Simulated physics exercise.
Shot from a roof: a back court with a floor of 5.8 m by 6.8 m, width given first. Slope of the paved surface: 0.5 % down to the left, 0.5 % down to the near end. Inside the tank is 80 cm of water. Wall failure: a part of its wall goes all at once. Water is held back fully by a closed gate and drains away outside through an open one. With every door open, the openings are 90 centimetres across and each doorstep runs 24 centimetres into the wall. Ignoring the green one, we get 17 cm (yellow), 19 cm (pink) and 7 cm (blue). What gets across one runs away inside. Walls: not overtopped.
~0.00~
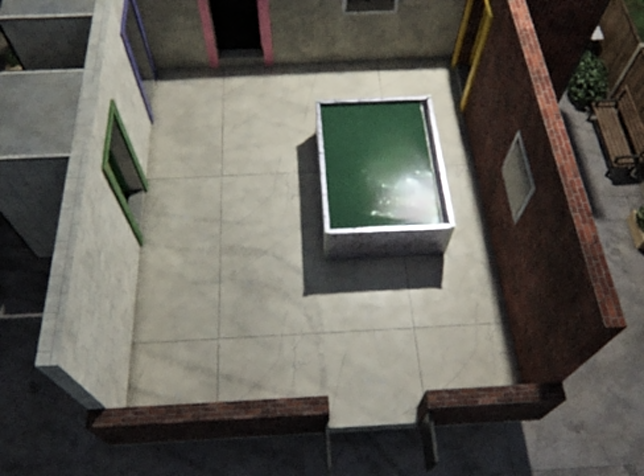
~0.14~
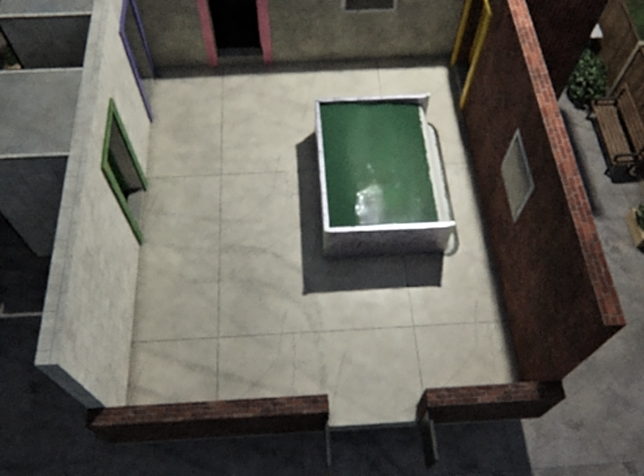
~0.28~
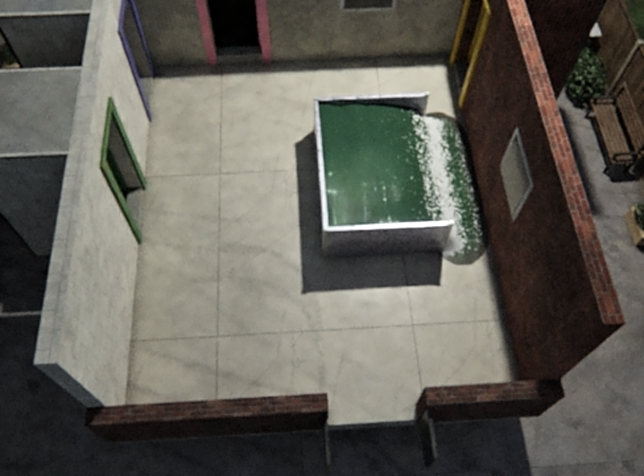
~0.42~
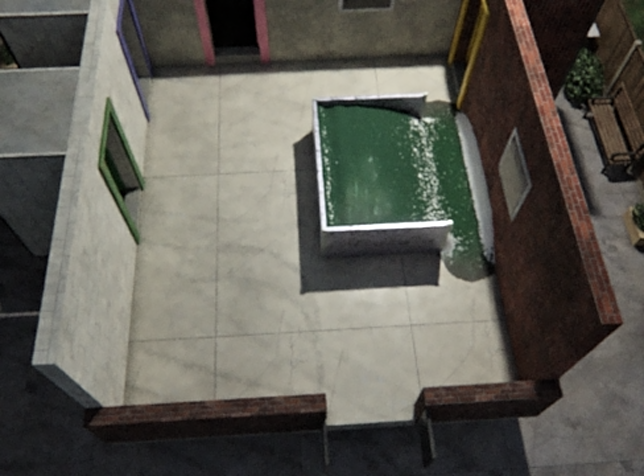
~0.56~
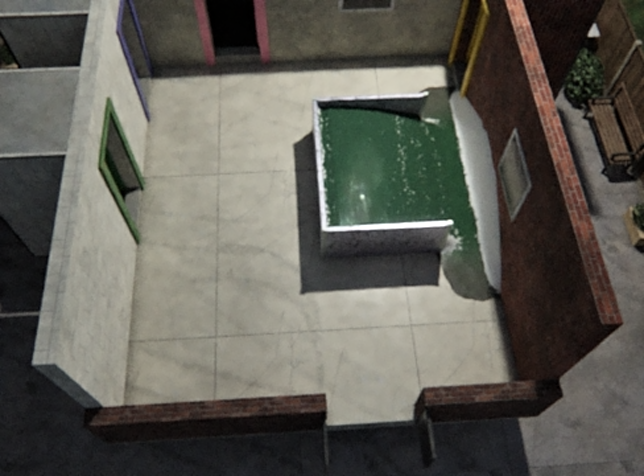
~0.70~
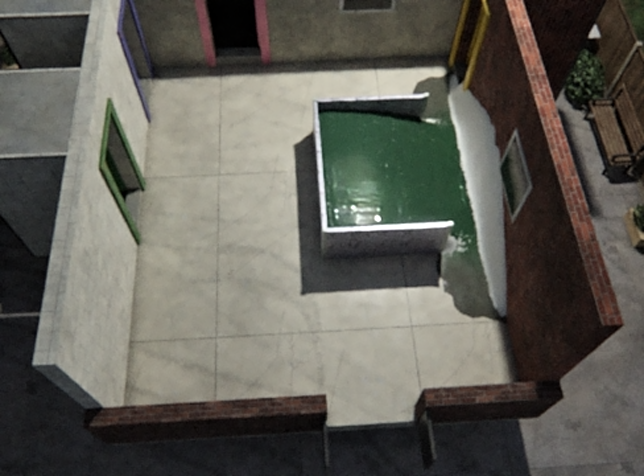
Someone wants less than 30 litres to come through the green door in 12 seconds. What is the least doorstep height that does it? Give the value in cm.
It needs to be around 8.5 cm high.
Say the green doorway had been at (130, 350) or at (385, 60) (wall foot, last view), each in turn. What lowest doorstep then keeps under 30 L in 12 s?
Roughly 11.5 cm for the first and 23 cm for the second.
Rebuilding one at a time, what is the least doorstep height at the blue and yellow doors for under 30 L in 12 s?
You'd want about 13.5 centimetres at blue and about 19 centimetres at yellow.
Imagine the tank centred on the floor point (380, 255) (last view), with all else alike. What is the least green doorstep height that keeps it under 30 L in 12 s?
About 11.0 cm.
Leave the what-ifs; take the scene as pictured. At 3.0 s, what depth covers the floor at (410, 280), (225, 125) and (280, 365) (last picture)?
The depths come to about 0, 3 and 4 cm.
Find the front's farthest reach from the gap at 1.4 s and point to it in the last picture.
Around (522, 397).
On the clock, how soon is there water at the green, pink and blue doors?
Green 4.0 s, pink 2.2 s, blue 3.0 s.
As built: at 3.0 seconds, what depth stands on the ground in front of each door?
Depths in cm - yellow: 19, green: 0, pink: 5, blue: 5.
After 1.4 s water covers 20 % of the floor, deepest (57 cm) near (467, 191); it has not reached the green door.
After 3.0 s water covers 55 % of the floor, deepest (31 cm) near (522, 397); it has not reached the green door.
After 12.0 s water covers 100 % of the floor, deepest (14 cm) near (514, 361); 10 cm at the green door, 16 litres in over its 10 cm doorstep.
At the green door as built, the water arrived by 4.0 s and peaked near 13 cm at 7.8 s.
With a doorstep of 7.5 cm, 47 litres would have come in within the 12 s; with 10 cm, 17 litres. So under 30 litres takes about 8.5 cm.
